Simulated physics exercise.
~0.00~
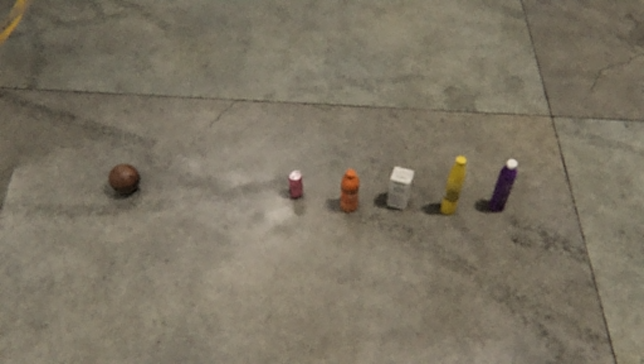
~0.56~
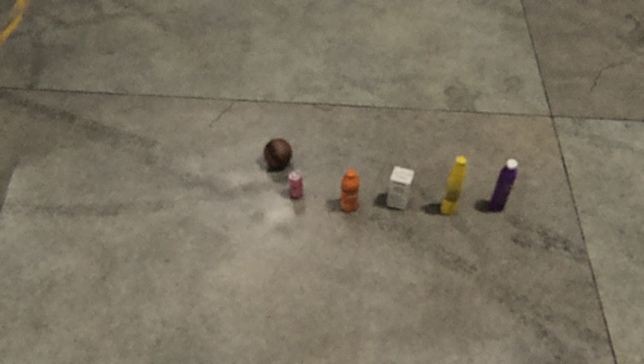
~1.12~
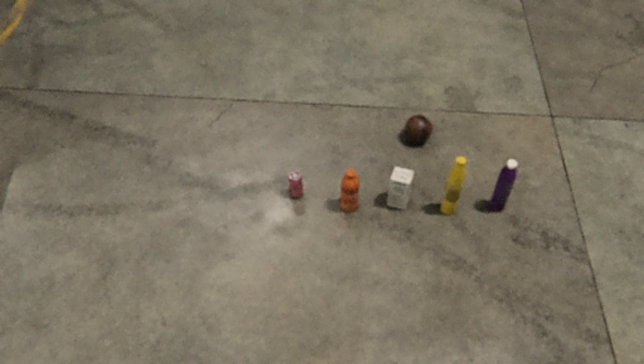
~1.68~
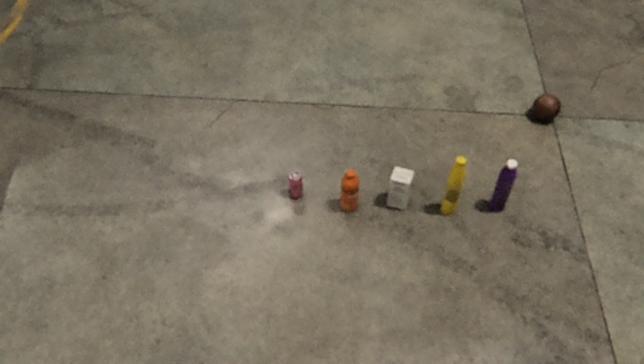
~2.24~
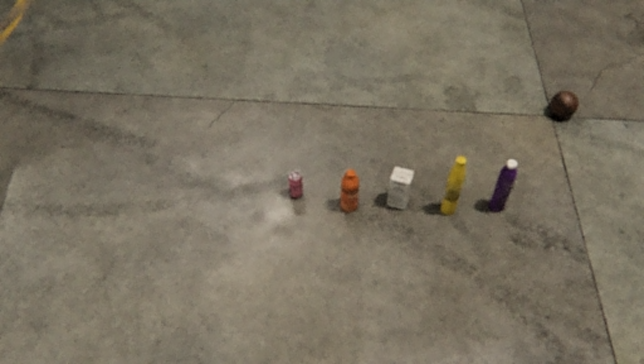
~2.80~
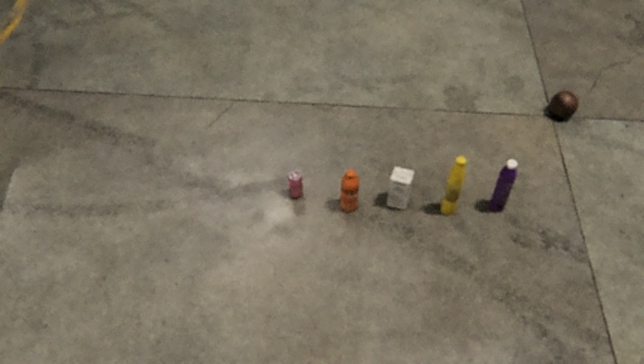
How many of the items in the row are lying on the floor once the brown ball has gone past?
None of them are. The can, the carton and all three bottles are still standing in their places at the end.
